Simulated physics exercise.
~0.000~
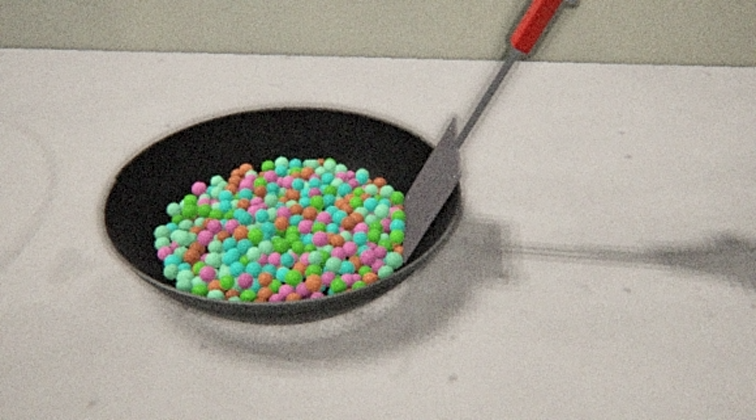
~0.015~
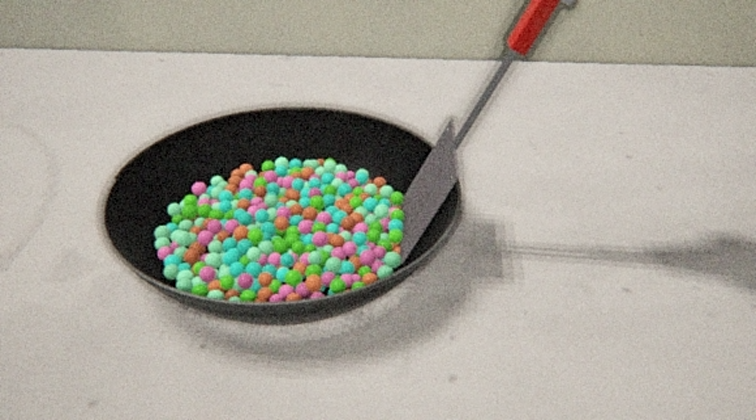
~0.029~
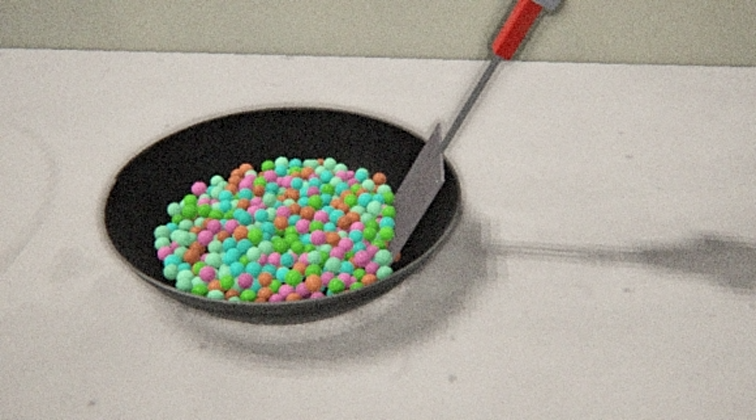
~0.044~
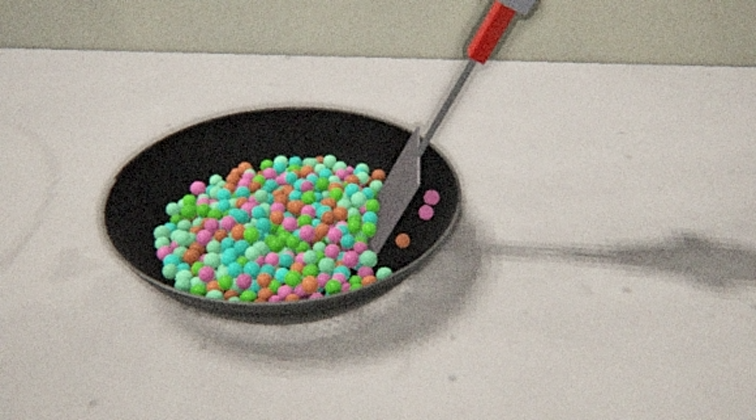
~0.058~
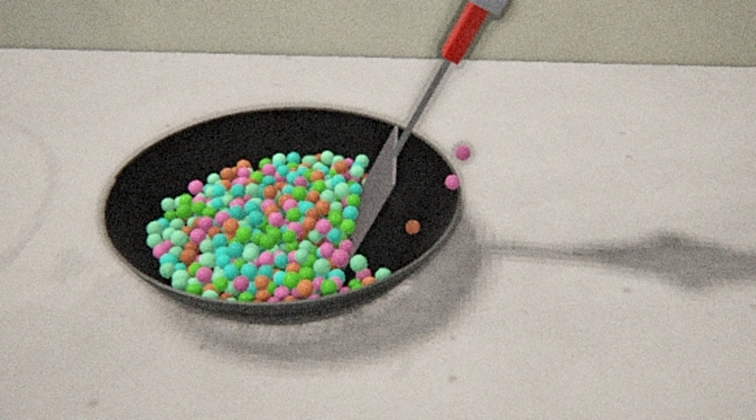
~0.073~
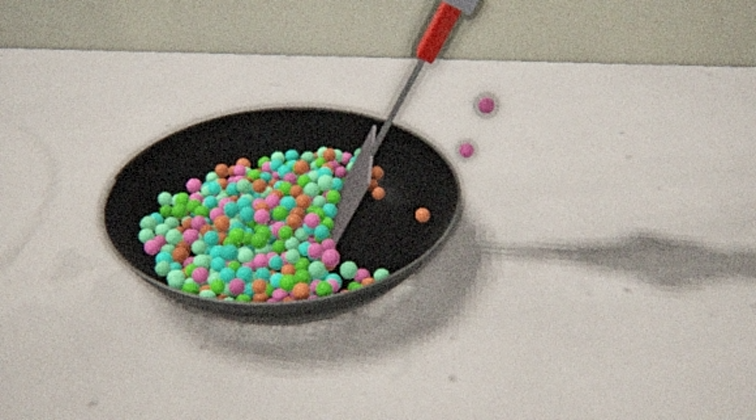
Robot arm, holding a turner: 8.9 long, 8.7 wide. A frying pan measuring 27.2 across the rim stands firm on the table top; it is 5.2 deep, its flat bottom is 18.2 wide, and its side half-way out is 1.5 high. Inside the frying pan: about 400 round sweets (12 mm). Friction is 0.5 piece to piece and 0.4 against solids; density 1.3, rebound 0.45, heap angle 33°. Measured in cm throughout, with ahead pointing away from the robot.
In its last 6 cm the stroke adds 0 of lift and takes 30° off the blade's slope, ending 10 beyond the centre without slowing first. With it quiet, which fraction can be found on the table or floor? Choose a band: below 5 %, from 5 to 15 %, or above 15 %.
That share falls above 15 %.
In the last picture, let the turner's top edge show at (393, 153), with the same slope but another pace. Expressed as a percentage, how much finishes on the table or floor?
That share would be some 15 percent.
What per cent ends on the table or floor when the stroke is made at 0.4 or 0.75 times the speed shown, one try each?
The two tries give roughly 10 and 15 in a hundred.
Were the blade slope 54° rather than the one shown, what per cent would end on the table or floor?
Somewhere around 20 per cent would end on the table or floor.
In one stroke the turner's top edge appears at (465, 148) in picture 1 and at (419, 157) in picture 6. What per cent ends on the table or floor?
My guess would be close to 10 per cent.
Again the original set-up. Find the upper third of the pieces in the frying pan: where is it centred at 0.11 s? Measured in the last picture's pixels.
It is centred near (251, 209).
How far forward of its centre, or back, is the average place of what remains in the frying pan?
Forward offset: Roughly 4.5 cm.
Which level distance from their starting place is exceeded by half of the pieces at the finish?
6 cm.
After 0.11 s, sloping 65°, highest piece 21 above the table; 393 in the frying pan, 2 on the blade or in flight.
After 0.14 s, sloping 57°, highest piece 29 above the table; 392 in the frying pan, 3 on the blade or in flight.
After 0.36 s, sloping 35°, highest piece 50 above the table; 310 in the frying pan, 44 on the table or floor, 41 on the blade or in flight.
After 1.41 s, sloping 35°, highest piece 6 above the table; 308 in the frying pan, 87 on the table or floor.
In the end, 308 in the frying pan, 87 on the table or floor. That is 22 % on the table or floor.
